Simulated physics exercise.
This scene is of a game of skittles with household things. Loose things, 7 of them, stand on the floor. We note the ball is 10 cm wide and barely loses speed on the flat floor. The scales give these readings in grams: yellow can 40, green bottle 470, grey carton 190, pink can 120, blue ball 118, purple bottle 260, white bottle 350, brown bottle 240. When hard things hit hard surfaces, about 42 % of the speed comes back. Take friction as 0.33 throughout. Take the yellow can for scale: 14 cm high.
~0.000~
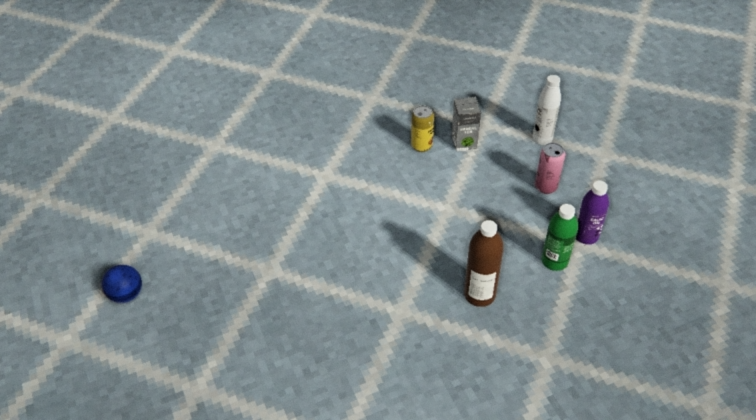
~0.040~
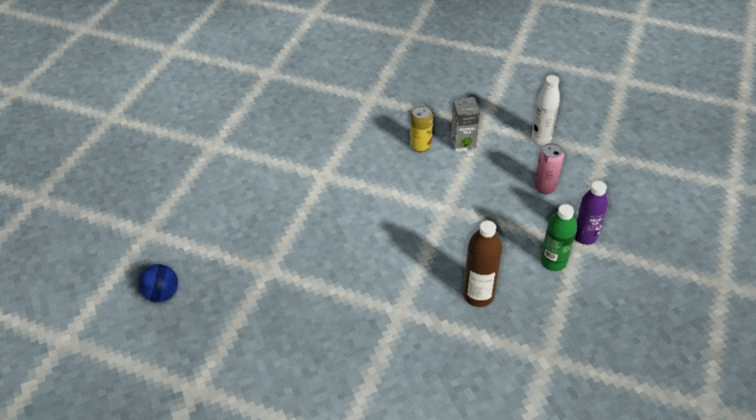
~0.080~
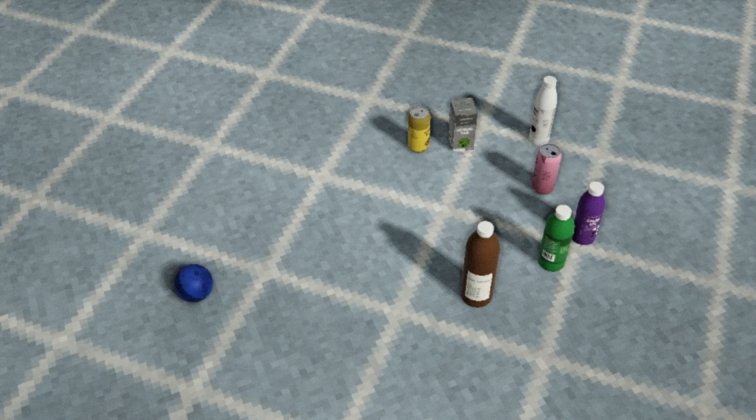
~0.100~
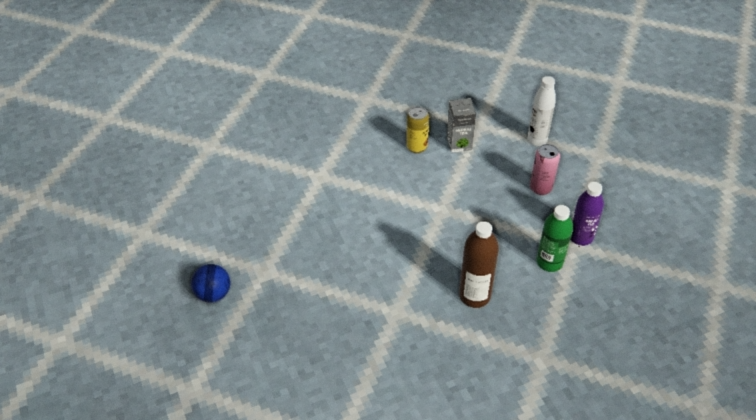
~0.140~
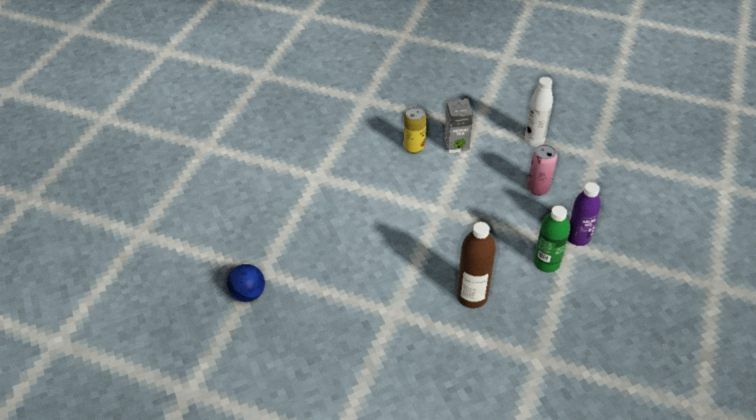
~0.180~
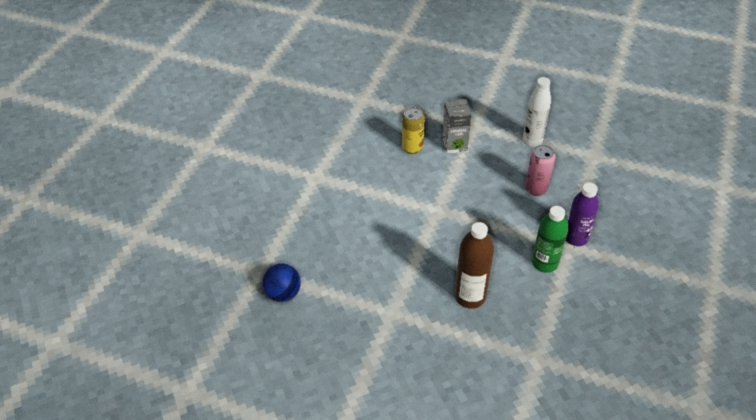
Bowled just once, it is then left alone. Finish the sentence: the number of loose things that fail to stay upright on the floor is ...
... just one.
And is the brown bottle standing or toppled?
Well, the brown bottle tumbles down.
After 0.48 s, ball 86 cm along; blue ball near (447, 263); brown bottle 25° off upright.
After 0.78 s, ball 98 cm along; blue ball near (484, 228); brown bottle 35° off upright.
After 1.28 s, ball 114 cm along; blue ball near (525, 189); brown bottle on its side; pink can moved 2 cm.
In the end (4.0 s), toppled on the floor, brown bottle; the other 6 under 8 cm from the start. At the end, from the last picture's camera, yellow can near (413, 132), green bottle near (551, 238).
